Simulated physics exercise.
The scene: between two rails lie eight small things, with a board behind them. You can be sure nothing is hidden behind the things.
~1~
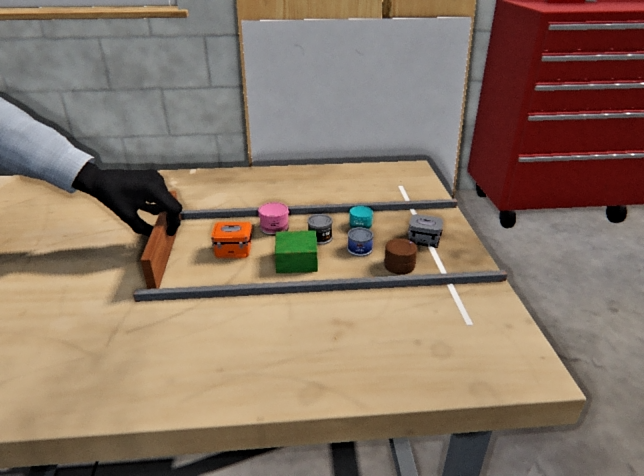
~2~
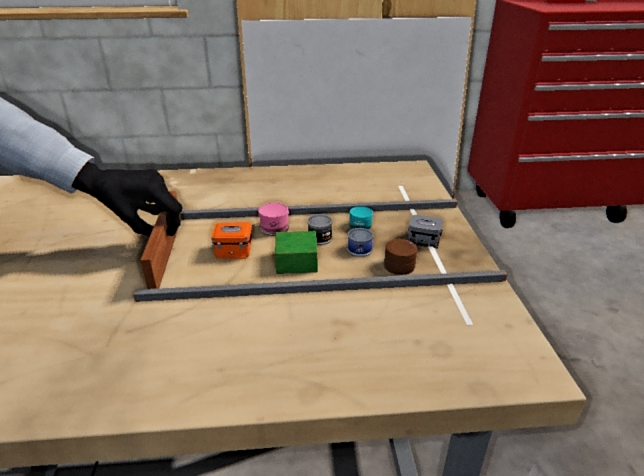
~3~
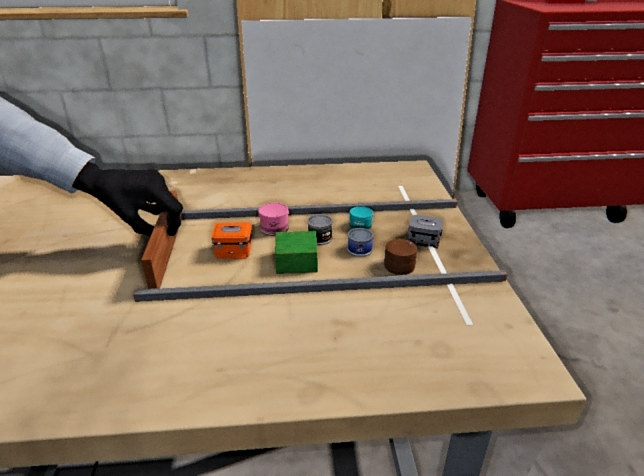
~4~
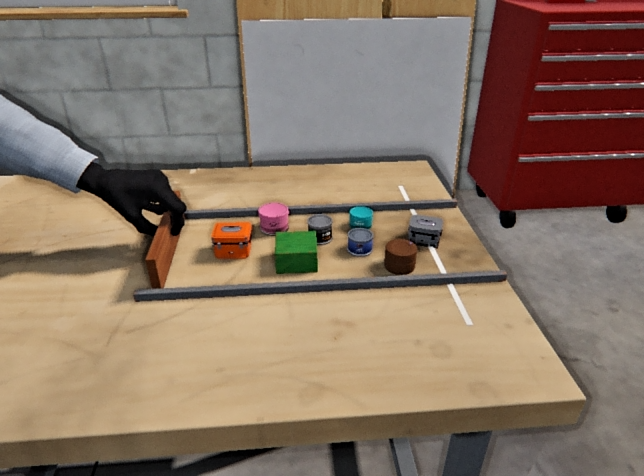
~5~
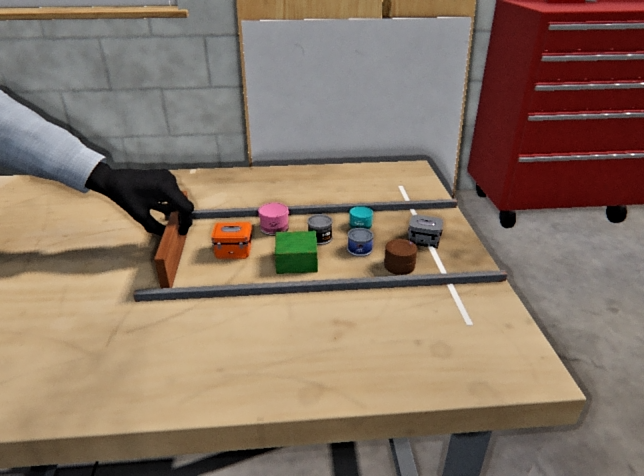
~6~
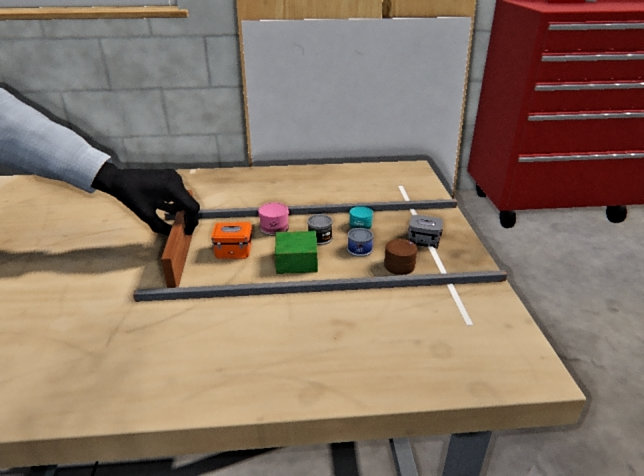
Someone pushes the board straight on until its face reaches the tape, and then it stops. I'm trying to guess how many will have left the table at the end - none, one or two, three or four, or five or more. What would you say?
I would say one or two.
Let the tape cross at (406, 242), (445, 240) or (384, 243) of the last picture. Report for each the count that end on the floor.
Per try: 0; 5; 0.
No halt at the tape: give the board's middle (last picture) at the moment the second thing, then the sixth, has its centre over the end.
Pixels in order: Roughly (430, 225), roughly (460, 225).
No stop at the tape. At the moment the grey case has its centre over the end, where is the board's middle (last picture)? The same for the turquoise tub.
Its middle is about (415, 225) and about (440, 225).
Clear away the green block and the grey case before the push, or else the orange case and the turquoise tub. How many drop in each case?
First 0, then 0.
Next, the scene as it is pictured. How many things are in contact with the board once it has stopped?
That comes to 3.
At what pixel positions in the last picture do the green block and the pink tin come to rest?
You'll see the green block at (461, 256), with the pink tin at (432, 212).
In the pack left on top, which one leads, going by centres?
The brown lid.
Soon after, none off yet; grey case at rest near (425, 231); brown lid at rest near (400, 257); turquoise tub at rest near (361, 219).
By the end, the number that fall off is one or two; fallen, grey case.
